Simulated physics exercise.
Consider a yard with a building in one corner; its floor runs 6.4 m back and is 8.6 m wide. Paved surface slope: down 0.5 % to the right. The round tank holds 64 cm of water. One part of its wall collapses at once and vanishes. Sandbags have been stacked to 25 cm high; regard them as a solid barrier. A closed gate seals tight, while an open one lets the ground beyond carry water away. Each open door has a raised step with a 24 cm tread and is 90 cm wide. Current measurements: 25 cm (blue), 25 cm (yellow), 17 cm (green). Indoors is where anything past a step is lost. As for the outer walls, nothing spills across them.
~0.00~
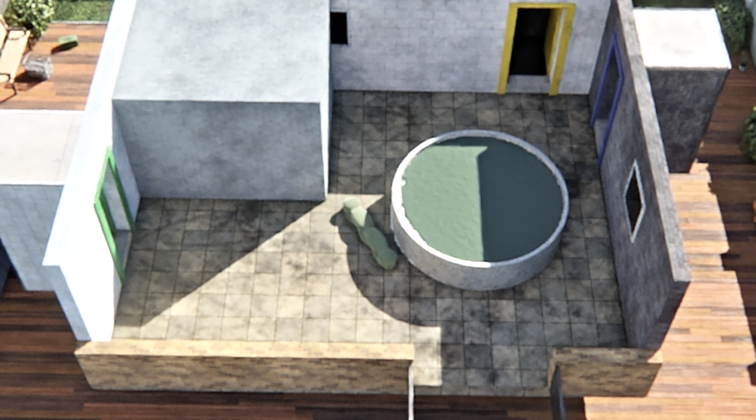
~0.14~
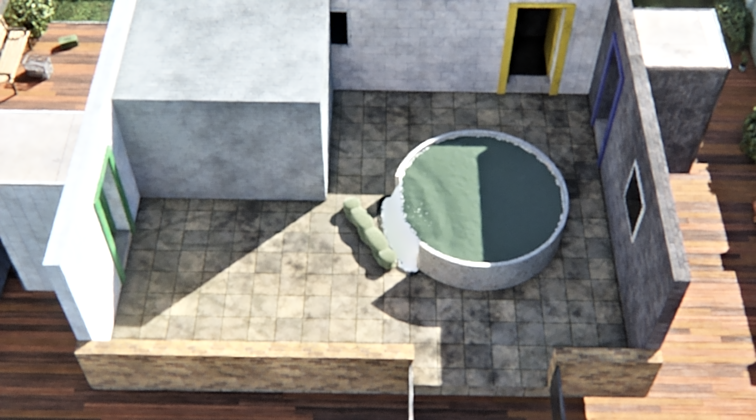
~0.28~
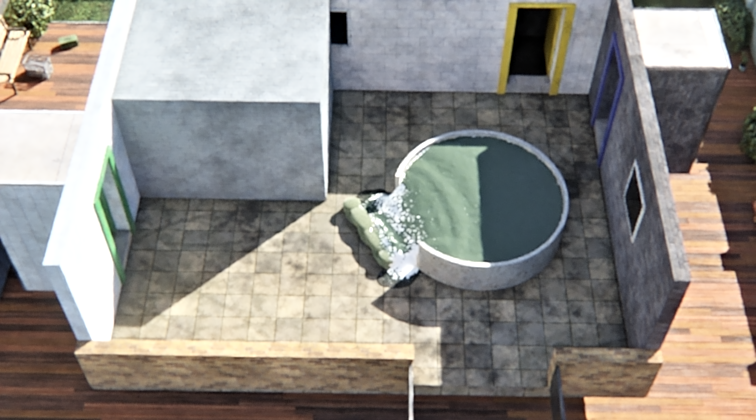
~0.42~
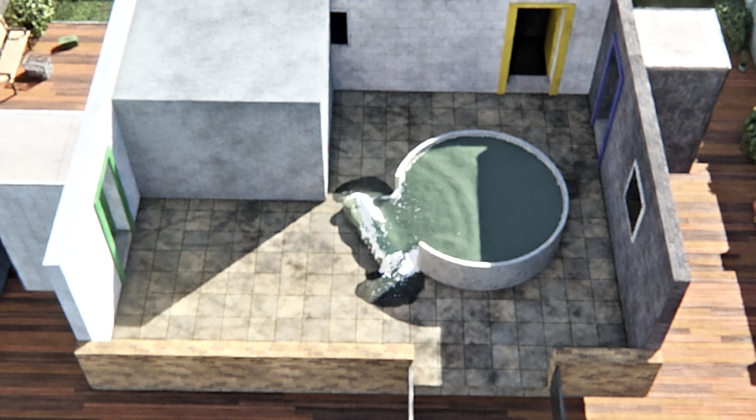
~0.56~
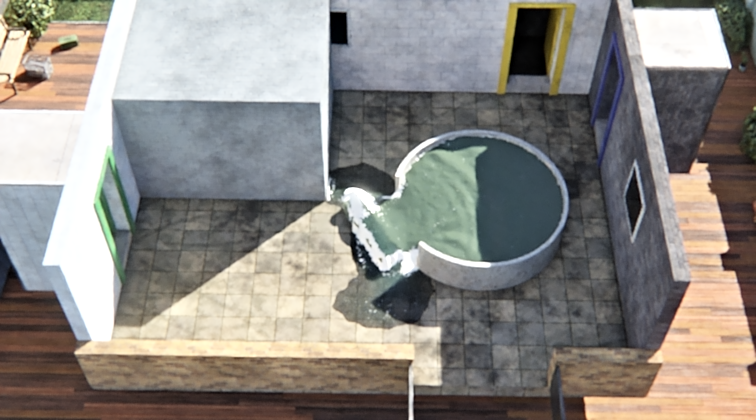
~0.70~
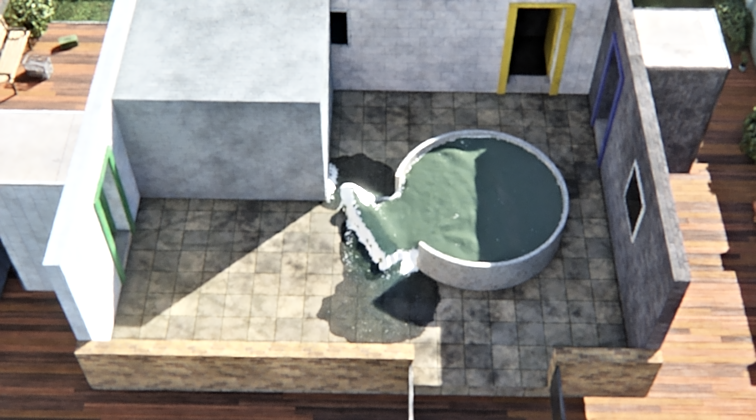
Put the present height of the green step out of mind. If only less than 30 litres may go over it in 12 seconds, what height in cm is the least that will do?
It needs to be about 8.5 cm high.
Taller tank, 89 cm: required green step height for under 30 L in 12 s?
Step height: Approx. 21 cm.
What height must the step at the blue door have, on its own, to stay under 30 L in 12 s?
I'd raise blue to close to 12.0 cm.
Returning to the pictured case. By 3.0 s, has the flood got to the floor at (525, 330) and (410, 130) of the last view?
Untouched, awash.
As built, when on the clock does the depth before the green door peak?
The level tops out near 3.2 seconds.
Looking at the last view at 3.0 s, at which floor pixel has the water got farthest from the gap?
I'd put the front's tip around (106, 365).
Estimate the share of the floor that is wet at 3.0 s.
The wet part is about 65 per cent.
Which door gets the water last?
Blue.
After 1.4 s water covers 30 % of the floor, deepest (52 cm) near (384, 237); it has not reached the green door.
After 3.0 s water covers 65 % of the floor, deepest (37 cm) near (394, 253); 13 cm at the green door, 0 litres in over its 17 cm step.
After 12.0 s water covers 95 % of the floor, deepest (16 cm) near (394, 253); 5 cm at the green door, 0 litres in over its 17 cm step.
At the green door as built, the water arrived by 2.7 s and peaked near 15 cm at 3.2 s.
Run again over the same 12 s with other heights there, 48 litres in over 7 cm, 15 litres over 10 cm. The limit of 30 litres is kept from about 8.5 cm up.
